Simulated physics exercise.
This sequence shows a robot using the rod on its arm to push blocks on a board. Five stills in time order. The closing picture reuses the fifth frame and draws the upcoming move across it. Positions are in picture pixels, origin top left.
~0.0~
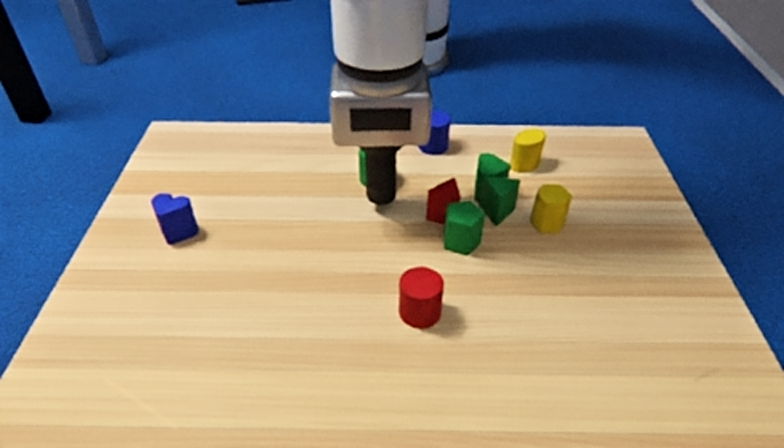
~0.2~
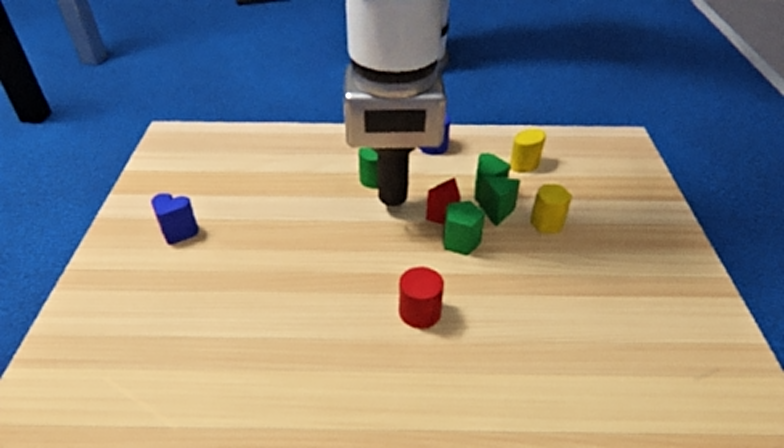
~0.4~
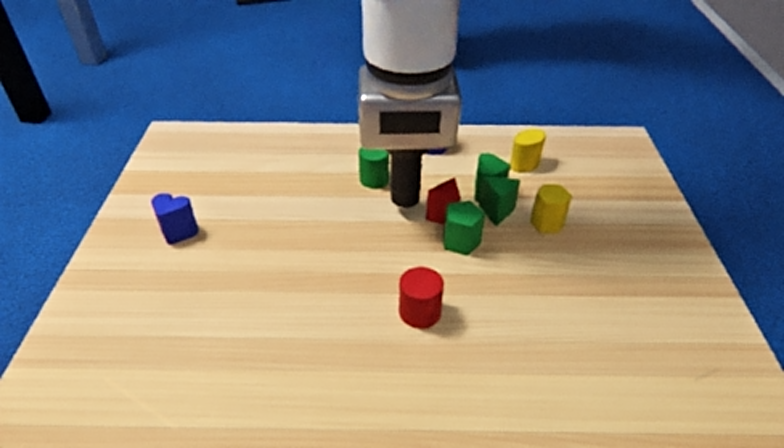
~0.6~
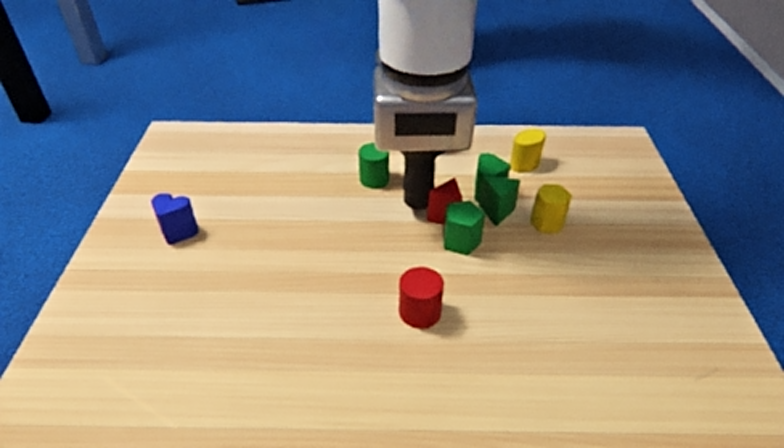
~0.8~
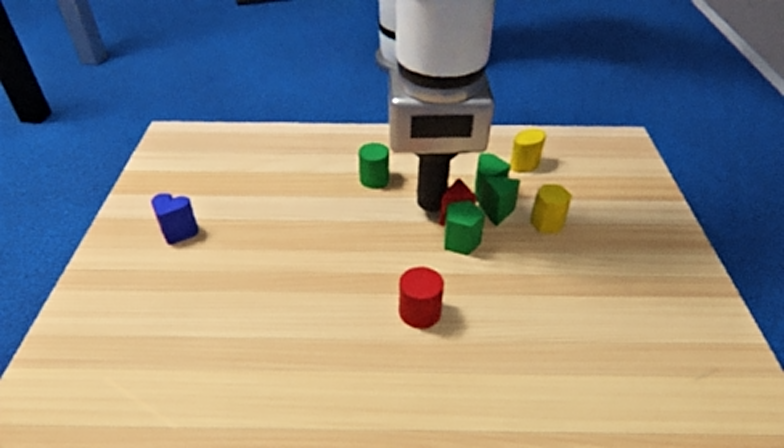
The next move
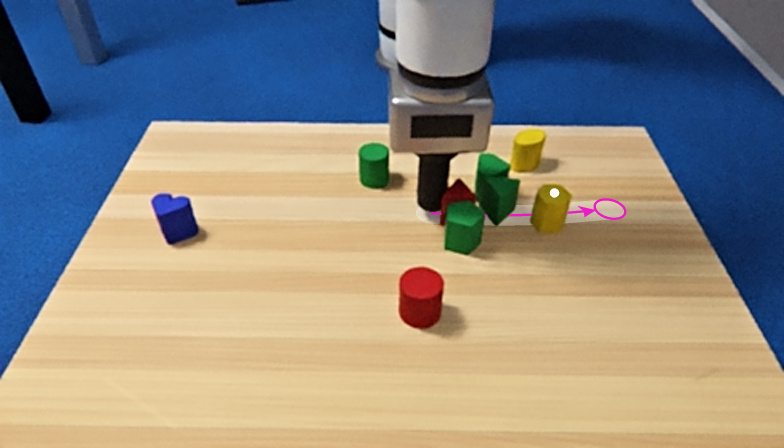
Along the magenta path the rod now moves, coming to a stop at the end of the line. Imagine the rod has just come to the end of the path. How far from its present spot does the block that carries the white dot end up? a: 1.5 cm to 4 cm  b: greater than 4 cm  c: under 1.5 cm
I choose b.
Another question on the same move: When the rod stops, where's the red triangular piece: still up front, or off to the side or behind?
Once the path is finished, the red triangular piece lies beside or behind the rod.
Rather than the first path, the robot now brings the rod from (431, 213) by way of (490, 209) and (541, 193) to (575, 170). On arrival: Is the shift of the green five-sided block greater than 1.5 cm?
I believe not.
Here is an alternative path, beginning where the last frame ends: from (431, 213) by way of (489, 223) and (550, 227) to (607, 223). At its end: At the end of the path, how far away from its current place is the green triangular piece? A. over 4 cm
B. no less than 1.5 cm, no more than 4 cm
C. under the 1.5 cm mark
The one that fits is B, no less than 1.5 cm, no more than 4 cm.
The line goes from (431, 213) through (492, 215) and (552, 214) to (610, 209); the dot is on the yellow hexagon.
On the path given first. One third of the way, rod (494, 205); red triangular piece (523, 192); green triangular piece (533, 179), turned 10° anticlockwise; yellow hexagon (558, 193).
Two thirds of the way, rod (556, 204); red triangular piece (577, 200), turned 25° clockwise; green triangular piece (572, 171), turned 45° anticlockwise; yellow hexagon (603, 197), turned 40° anticlockwise.
At the end, rod (613, 199); red triangular piece (583, 201), turned 45° clockwise; green heart unmoved; green triangular piece (583, 165), turned 75° anticlockwise; yellow hexagon (620, 201), turned 15° anticlockwise.
